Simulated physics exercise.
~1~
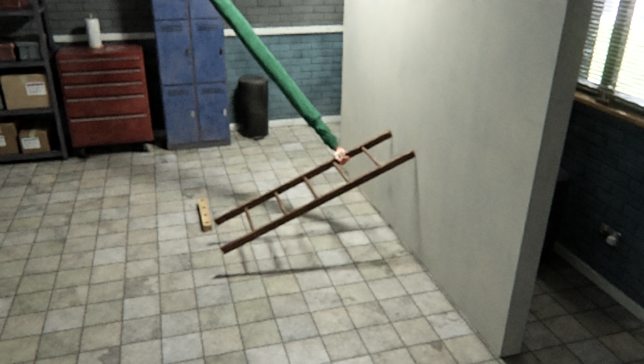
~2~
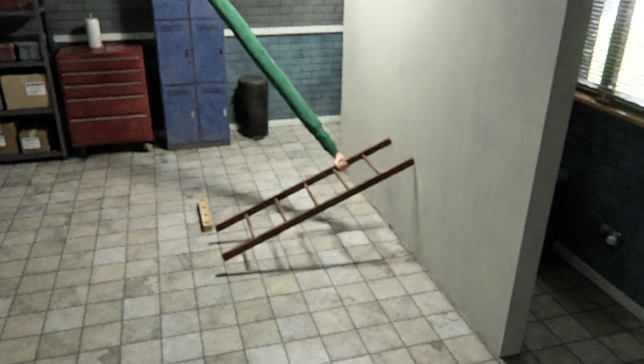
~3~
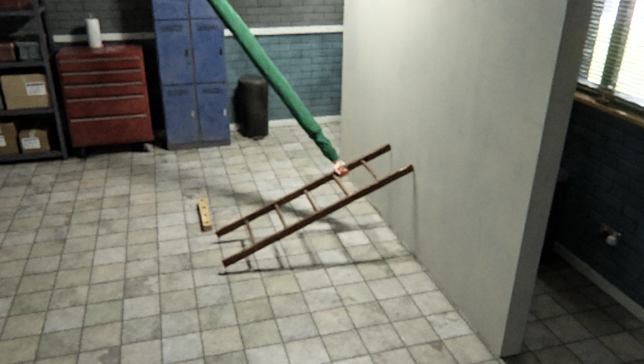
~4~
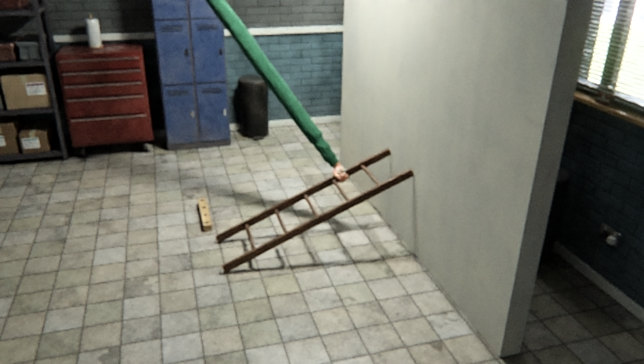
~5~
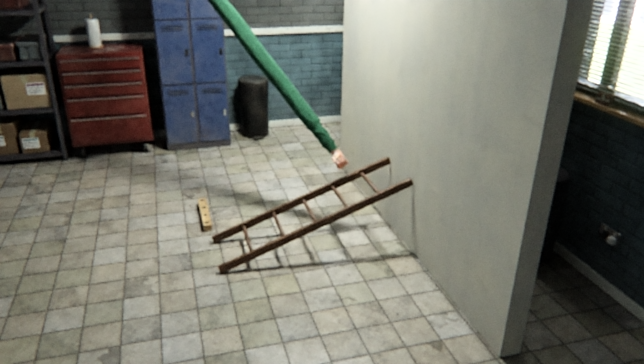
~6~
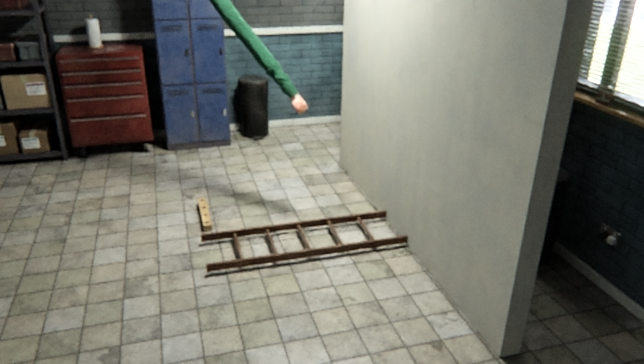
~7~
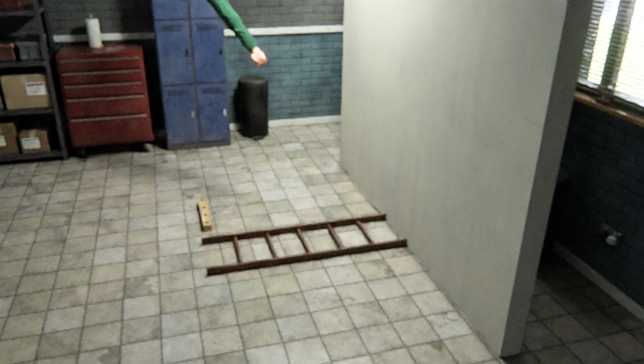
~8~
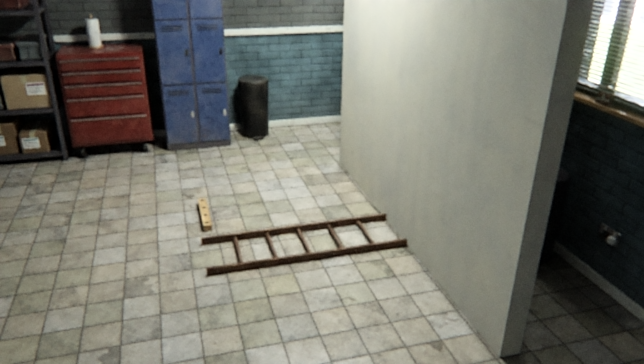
In the video, a green-sleeved arm lowers a brown ladder-like rack until it leans against a pale wall, near a small wooden batten on the tiled floor. The hand lets go and withdraws, and the rack slides down and ends lying flat on the floor.
